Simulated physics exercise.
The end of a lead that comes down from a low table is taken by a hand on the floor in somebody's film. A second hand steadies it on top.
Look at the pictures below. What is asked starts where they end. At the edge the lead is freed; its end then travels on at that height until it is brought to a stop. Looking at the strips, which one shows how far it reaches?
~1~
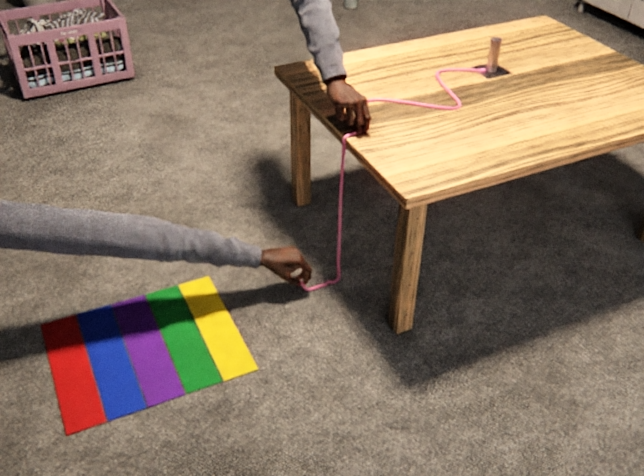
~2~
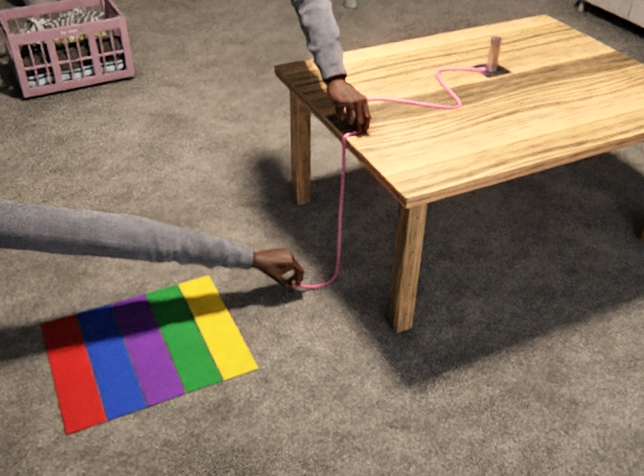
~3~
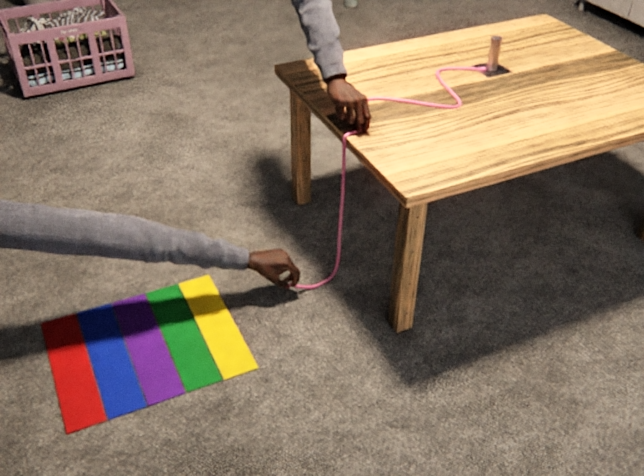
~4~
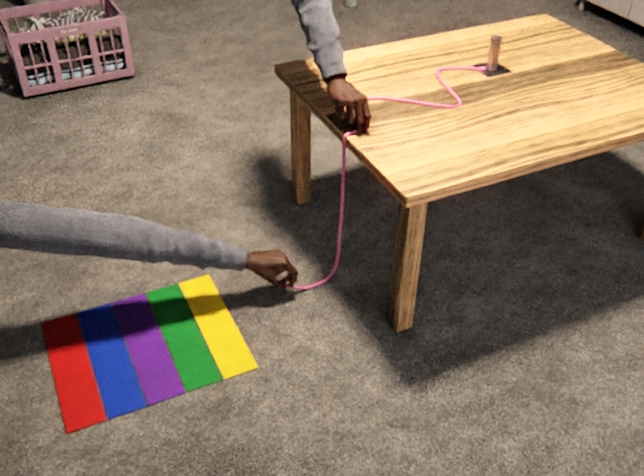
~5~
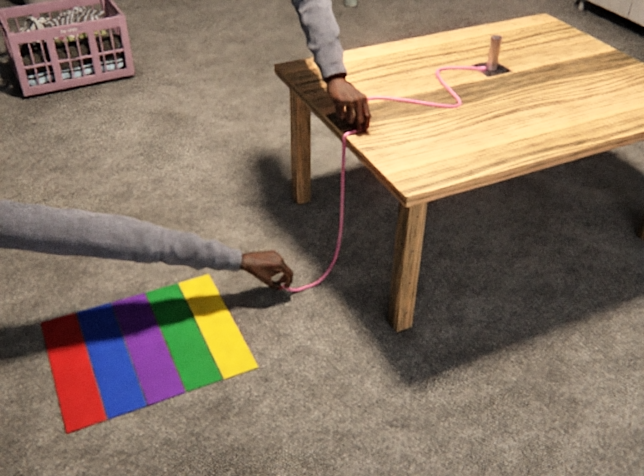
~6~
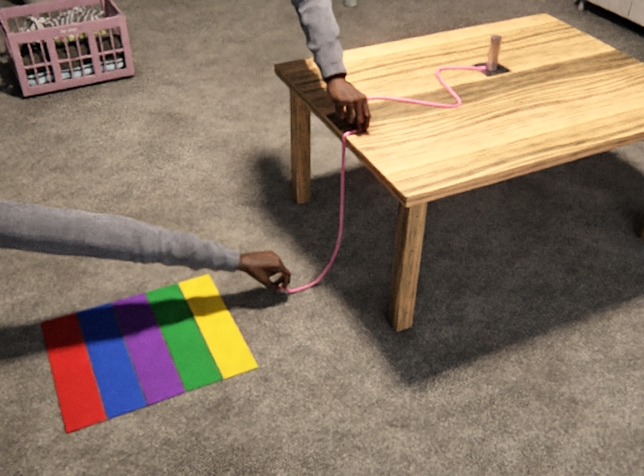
The red strip shows it.
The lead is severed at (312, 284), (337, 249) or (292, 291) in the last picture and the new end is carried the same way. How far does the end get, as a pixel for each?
Taking them in turn, it's about (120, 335), then about (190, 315), and finally about (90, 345).
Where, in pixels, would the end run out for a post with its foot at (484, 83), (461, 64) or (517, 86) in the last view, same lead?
Try by try: (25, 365), (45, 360) and (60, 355).
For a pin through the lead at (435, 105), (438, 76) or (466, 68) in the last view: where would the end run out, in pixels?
About (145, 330), (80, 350) and (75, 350).
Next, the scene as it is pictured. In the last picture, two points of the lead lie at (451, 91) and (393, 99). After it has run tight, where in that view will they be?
Point one to (414, 94), point two to (336, 123).
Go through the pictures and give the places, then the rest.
End (302, 282); yellow (232, 356); green (196, 368); purple (159, 380); blue (121, 393); red (81, 407), in the first picture.
End (294, 284); lead through (448, 69) (458, 100) (388, 100) (362, 129) (342, 192) (338, 260), in the second picture.
End (290, 285), in the third picture.
End (288, 285); lead through (448, 69) (458, 99) (388, 99) (363, 128) (343, 191) (338, 259), in the fourth picture.
End (283, 286), in the fifth picture.
End (281, 287); lead through (448, 68) (458, 99) (388, 98) (362, 128) (342, 191) (332, 260), in the sixth picture.
Early on, end near (141, 330); over purple.
Midway, end near (94, 344); over blue.
At the end of the slack, end near (66, 353); over red. It gets as far as the red strip.
